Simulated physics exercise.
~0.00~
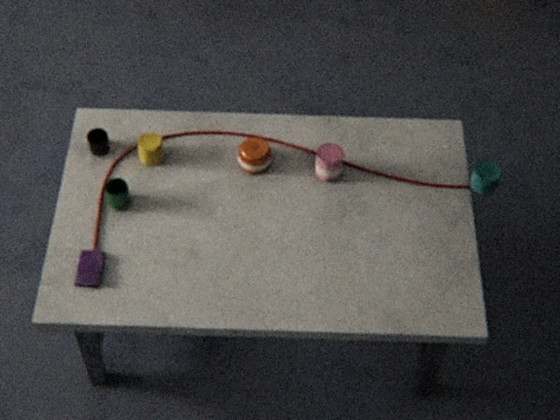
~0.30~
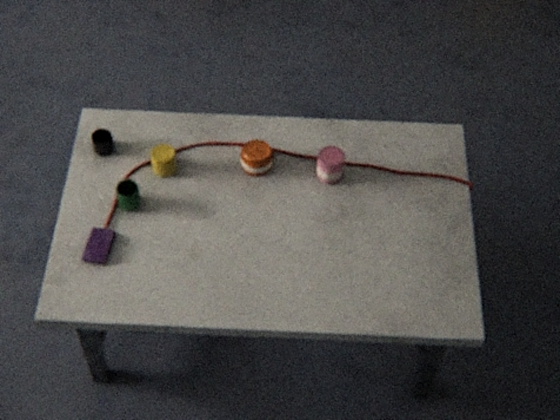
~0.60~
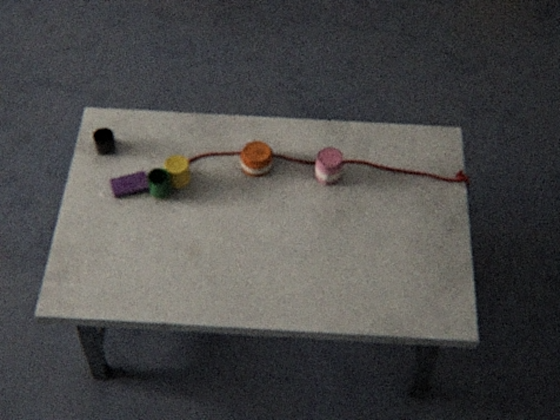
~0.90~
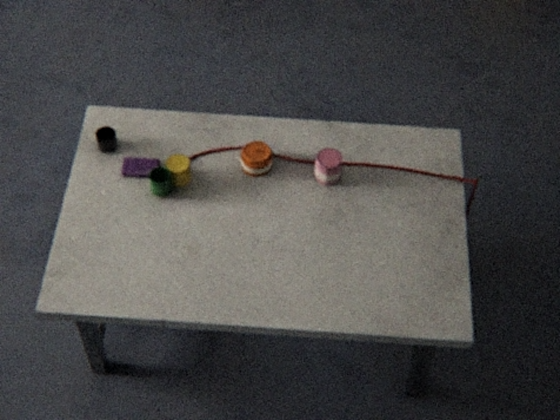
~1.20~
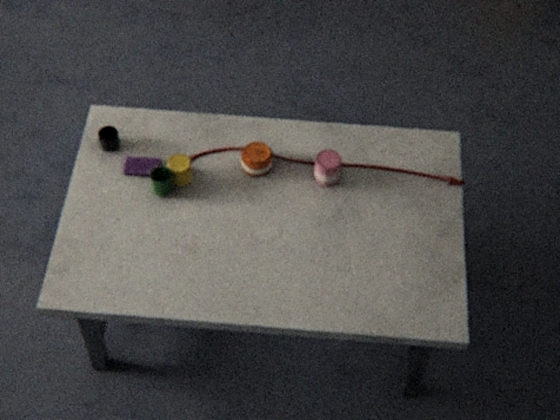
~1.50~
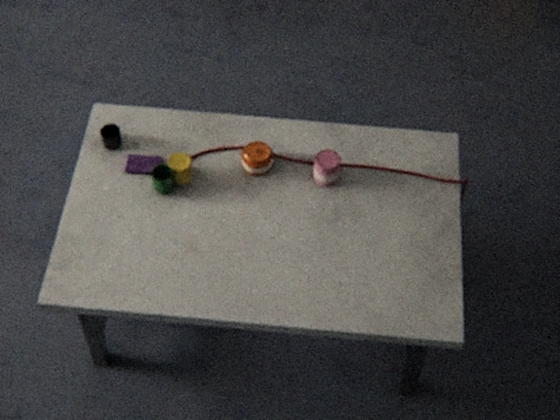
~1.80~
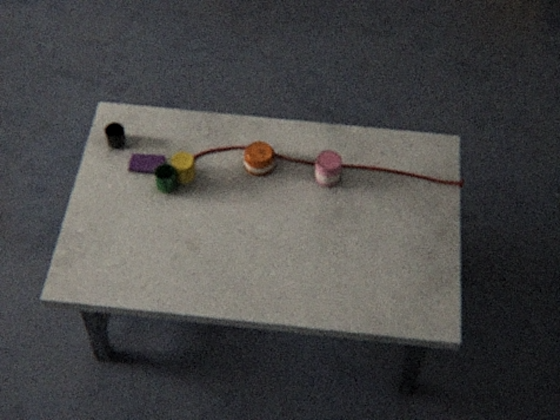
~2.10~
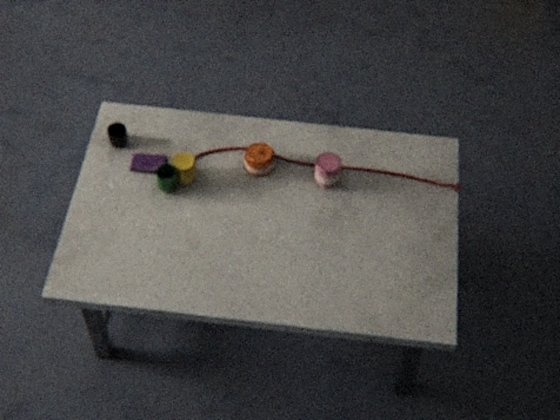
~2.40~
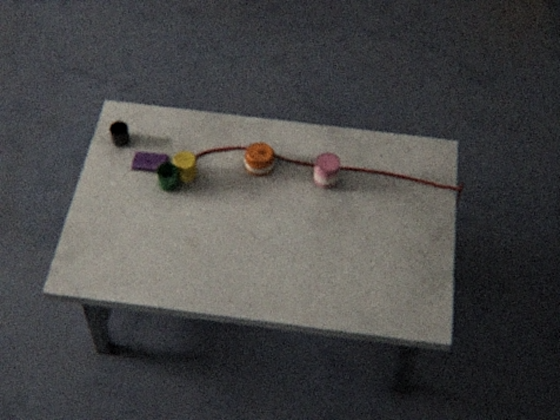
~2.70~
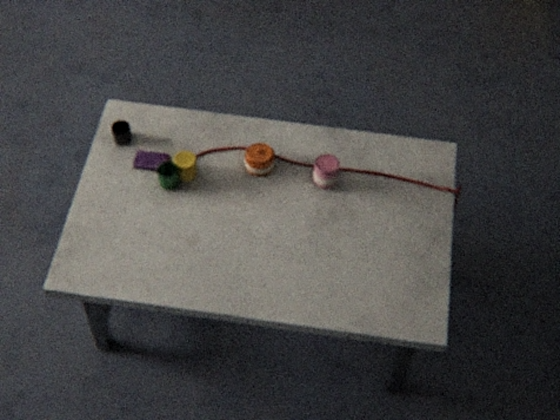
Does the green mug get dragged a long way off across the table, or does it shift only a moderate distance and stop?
The green mug shifts only a moderate distance to the right and stops beside the yellow tub, still upright on the table.
